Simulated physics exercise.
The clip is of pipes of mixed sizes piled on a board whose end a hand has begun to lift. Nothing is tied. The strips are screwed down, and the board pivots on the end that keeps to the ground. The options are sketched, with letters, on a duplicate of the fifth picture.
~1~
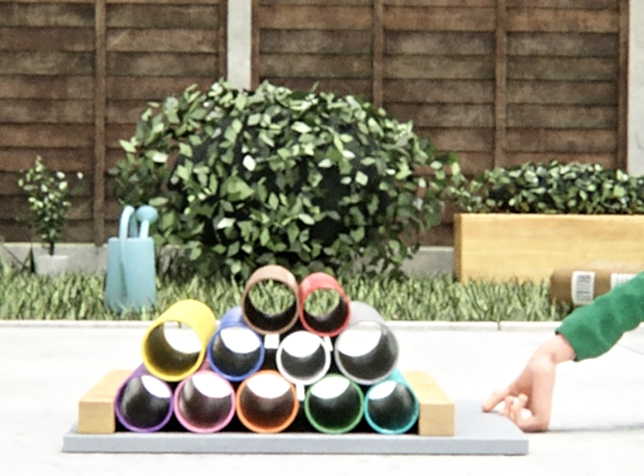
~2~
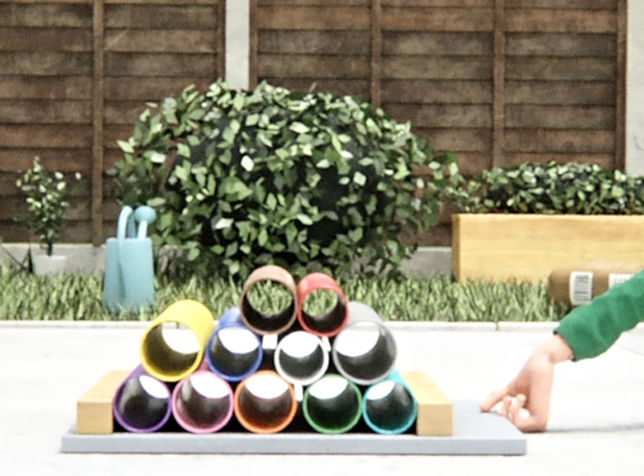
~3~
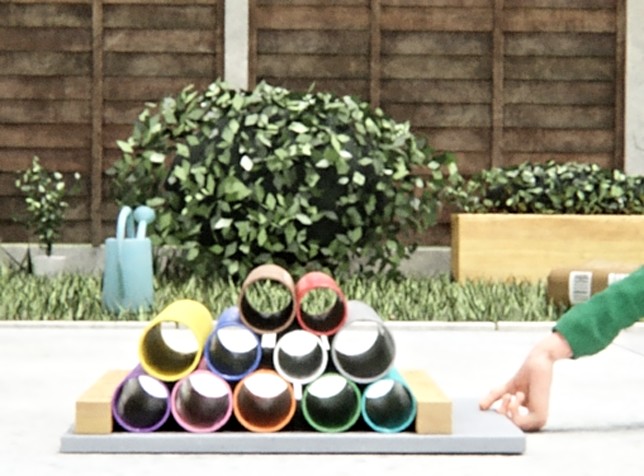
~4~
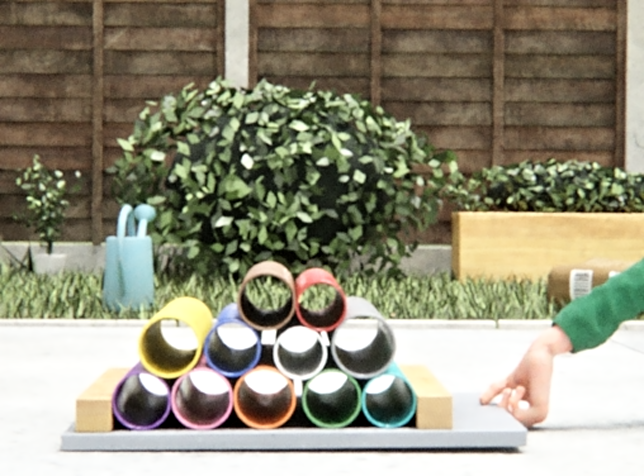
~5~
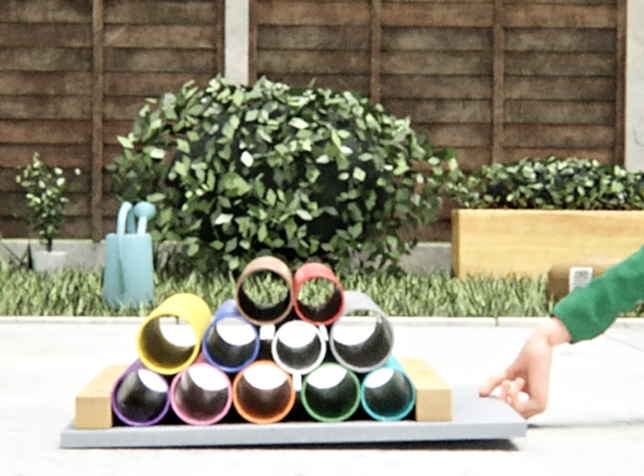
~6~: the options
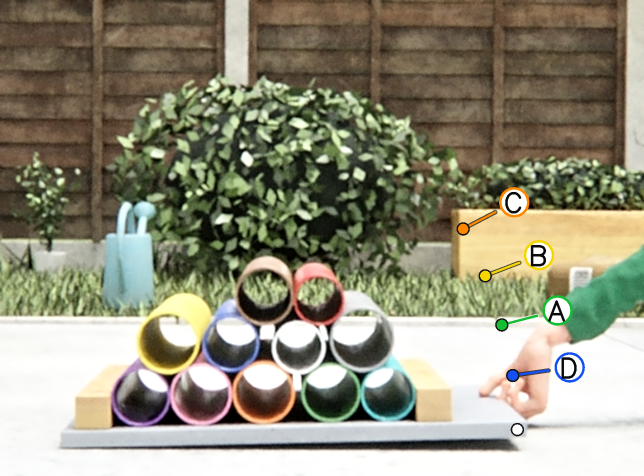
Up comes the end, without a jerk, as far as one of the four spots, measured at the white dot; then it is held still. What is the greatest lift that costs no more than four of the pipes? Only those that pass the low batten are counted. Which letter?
No higher than C.
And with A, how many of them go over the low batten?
The count is none.
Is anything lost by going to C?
Yes.
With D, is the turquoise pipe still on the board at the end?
Yes.
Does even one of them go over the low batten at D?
No.
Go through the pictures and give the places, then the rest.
Orange pipe (267, 402); green pipe (335, 404); turquoise pipe (392, 407), in the first picture.
Turquoise pipe (390, 407); white pipe (301, 358), in the second picture.
Board (293, 407); turquoise pipe (389, 405); blue pipe (233, 352), in the third picture.
Board (293, 403); purple pipe (142, 401); pink pipe (202, 399), in the fourth picture.
Board (292, 397); purple pipe (141, 397); pink pipe (201, 394), in the fifth picture.
On the marked copy, A at (502, 325); B at (485, 276); C at (463, 229); D at (513, 375); the white dot at (518, 429).
With C. Early on, board at 18°.
Further on, board at 28°.
At the end, board at 28°, four over the low batten (yellow, blue, red, brown).
As for the rest, A none over the low batten; B none over the low batten; D none over the low batten.
